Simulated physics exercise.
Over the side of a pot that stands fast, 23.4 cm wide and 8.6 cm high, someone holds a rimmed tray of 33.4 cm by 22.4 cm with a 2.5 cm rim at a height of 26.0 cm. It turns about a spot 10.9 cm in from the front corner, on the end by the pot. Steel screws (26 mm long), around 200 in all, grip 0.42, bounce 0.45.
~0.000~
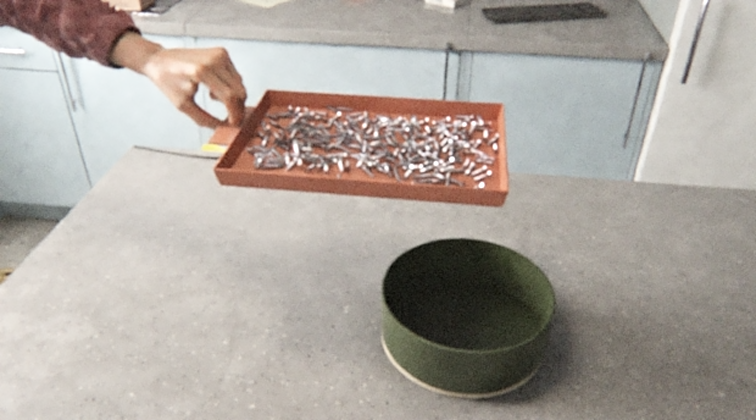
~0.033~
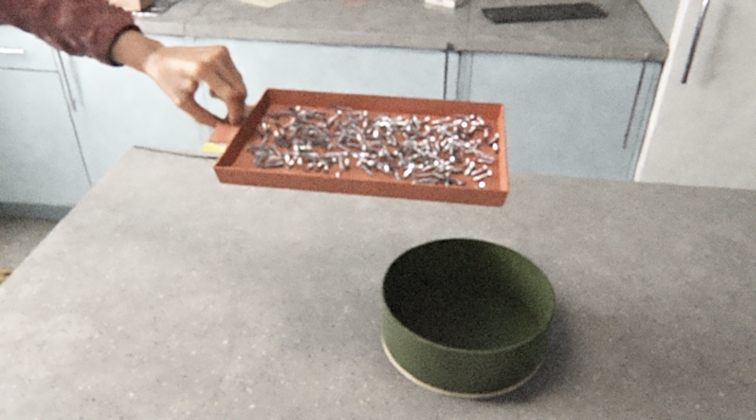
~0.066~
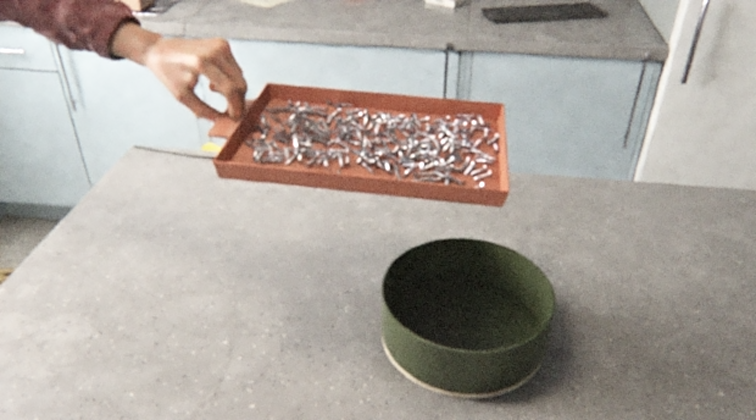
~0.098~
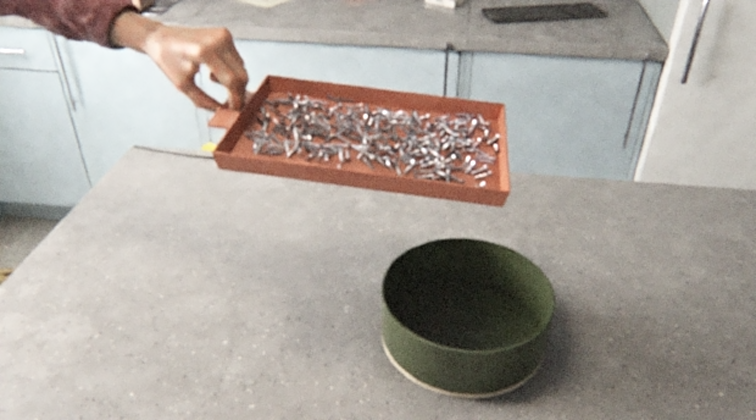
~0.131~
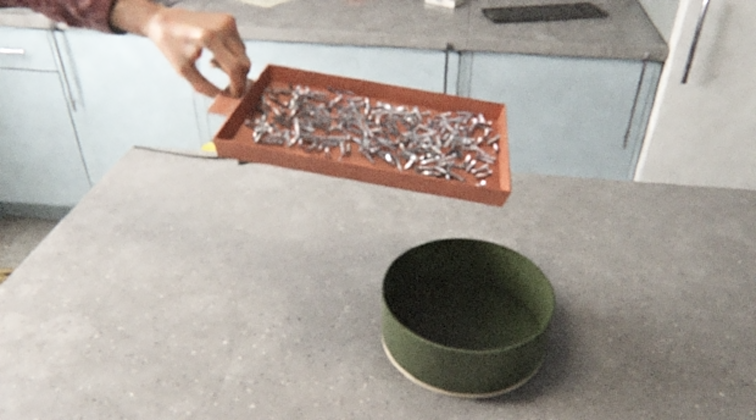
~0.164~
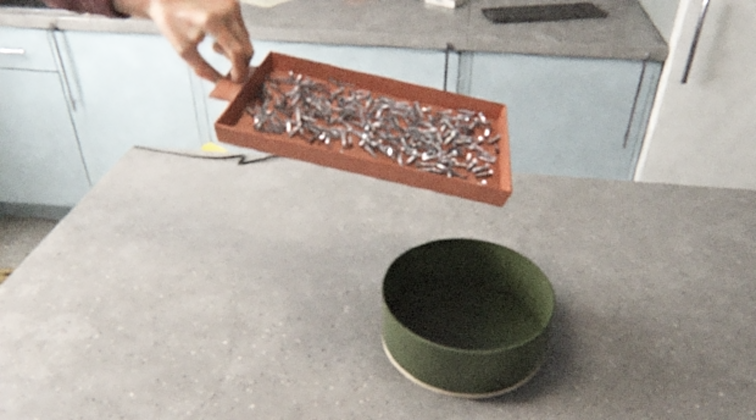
A hand raising the left end of a rust-red tray of small metal pieces, tilting it slightly beside a green pot.
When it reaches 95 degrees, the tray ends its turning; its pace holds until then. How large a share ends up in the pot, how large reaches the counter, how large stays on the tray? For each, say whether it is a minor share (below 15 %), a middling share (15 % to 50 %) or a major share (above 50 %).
Outcome: Pot: The amount should be moderate; counter: The amount should be over half; left on the tray: The amount should be small.
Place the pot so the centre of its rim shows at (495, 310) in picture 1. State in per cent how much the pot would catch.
About 45 per cent.
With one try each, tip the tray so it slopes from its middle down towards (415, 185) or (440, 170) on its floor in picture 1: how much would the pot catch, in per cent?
That would be close to 95 per cent, then close to 70 per cent.
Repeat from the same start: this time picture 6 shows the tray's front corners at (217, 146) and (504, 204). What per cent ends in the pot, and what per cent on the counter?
Final per cent - pot 95, counter 5.
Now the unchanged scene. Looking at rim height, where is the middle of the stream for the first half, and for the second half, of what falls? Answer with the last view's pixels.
Near (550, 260) at first, near (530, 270) afterwards.
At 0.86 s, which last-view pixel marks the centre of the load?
Close to pixel (524, 154).
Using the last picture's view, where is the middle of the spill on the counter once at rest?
Spill centre at rest: About (566, 290).
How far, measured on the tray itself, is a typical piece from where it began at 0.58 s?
Roughly 9 cm.
Then, at 0.58 s, tilt 51 degrees; the tray holds 100 %, the pot 0 %.
After 0.86 s, tilt 78 degrees; the tray holds 60 %, the pot 0 %.
Then, at 1.24 s, tilt 95 degrees; the tray holds 10 %, the pot 30 %.
At rest (2.5 s), pot 45 %, counter 55 %, tray 0 %.
